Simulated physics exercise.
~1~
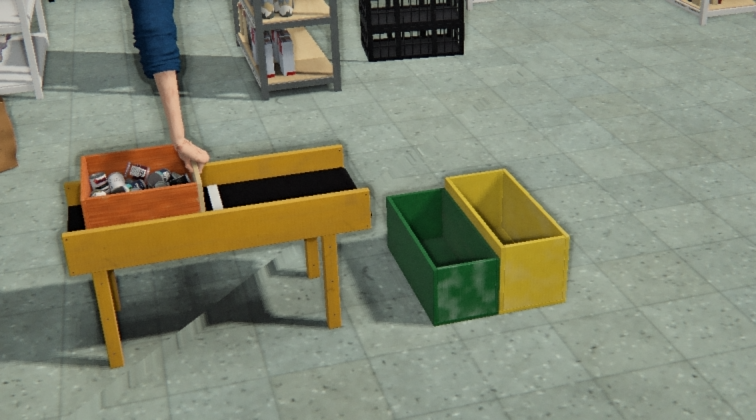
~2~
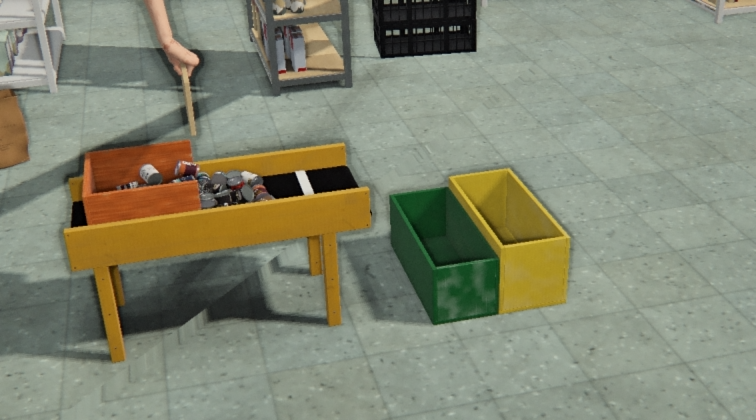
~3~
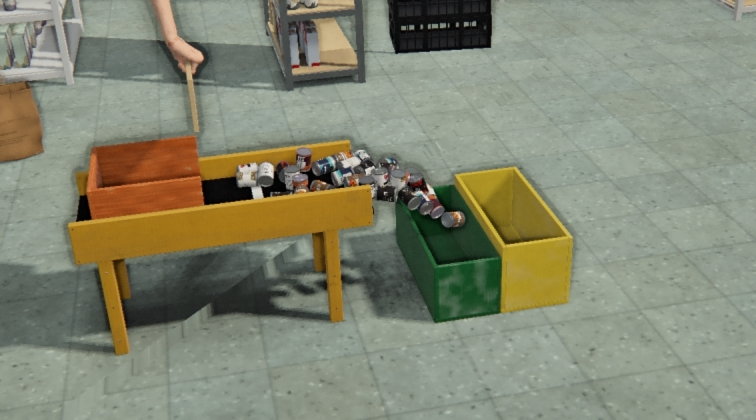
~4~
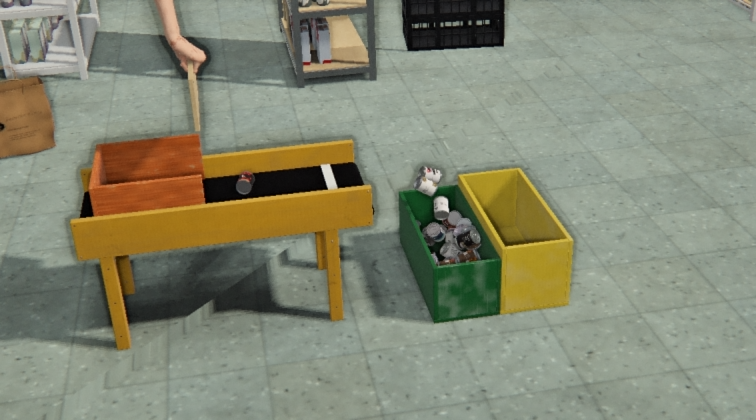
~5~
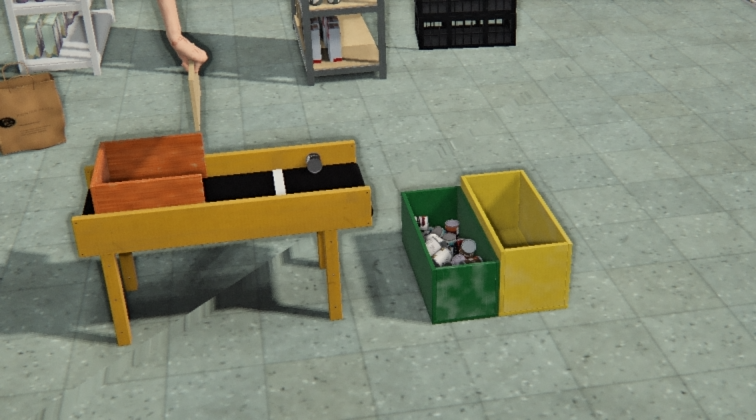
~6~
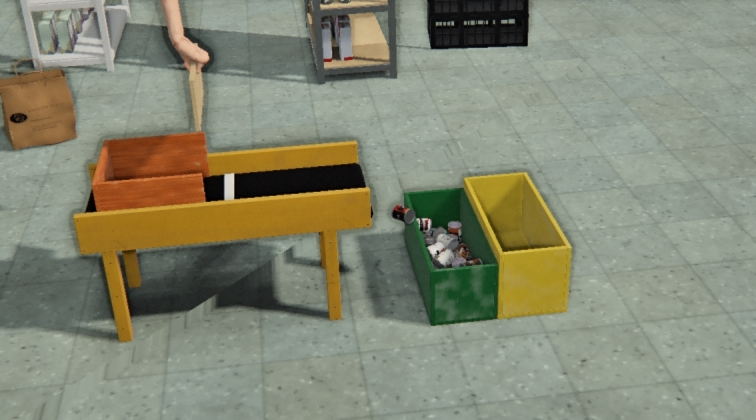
In this clip, a hand raises a gate at an orange pen of small tins, and the belt carries them right in a loose heap, tipping them into a green bin beside an empty yellow tub. One last straggler drops at the green bin's near side, outside it.
